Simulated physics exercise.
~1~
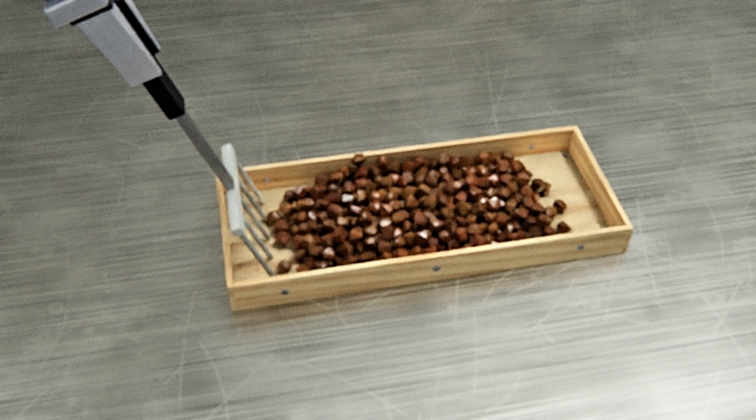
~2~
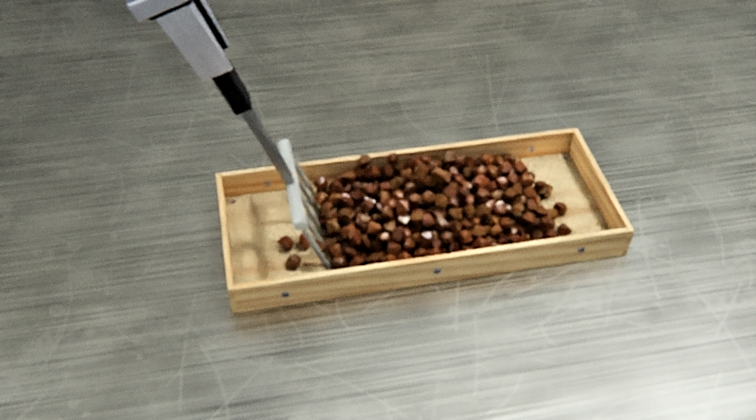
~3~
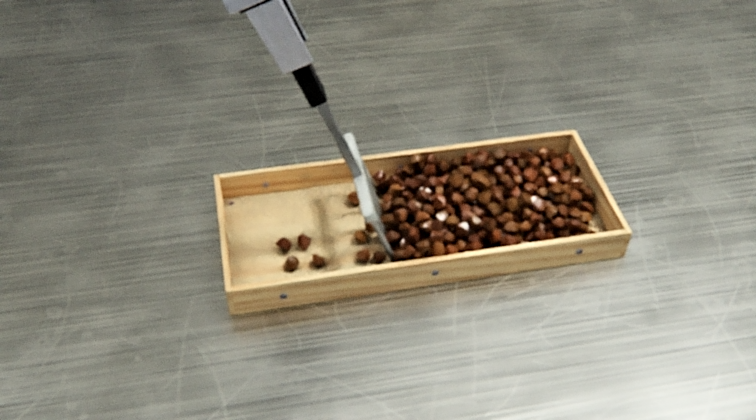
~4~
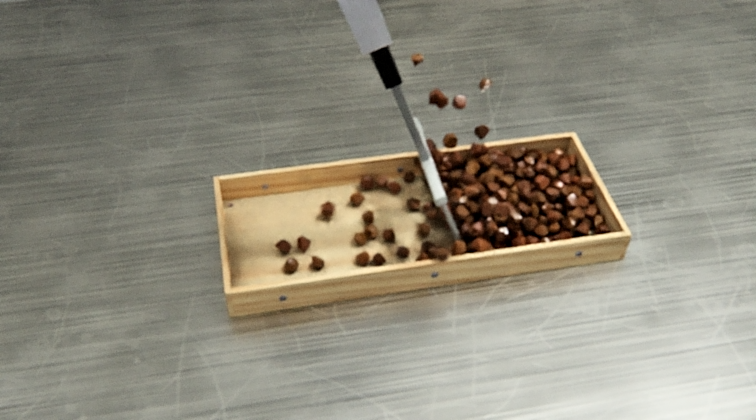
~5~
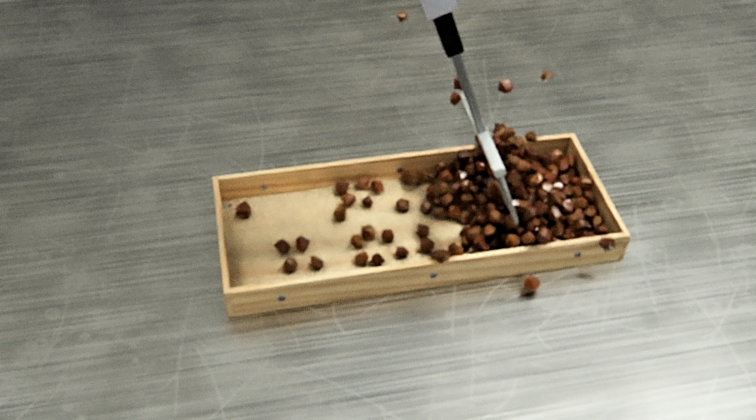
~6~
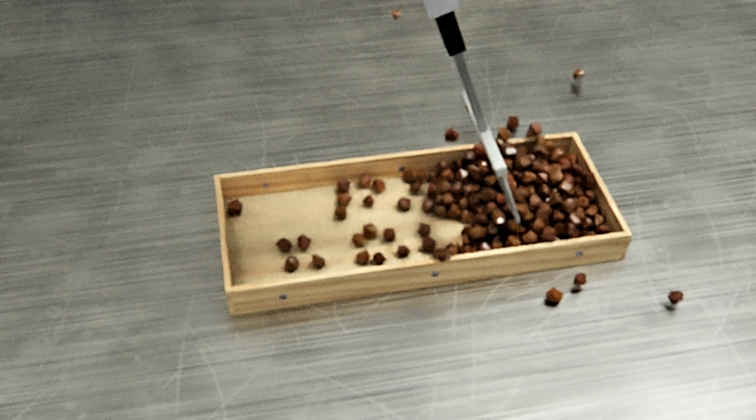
The video shows a robot arm dragging a fork-like comb rightward through brown pellets in a shallow wooden tray, heaping them toward the right end as some fly up, until the comb stops in the pile with stragglers left behind and a few pellets outside the tray.
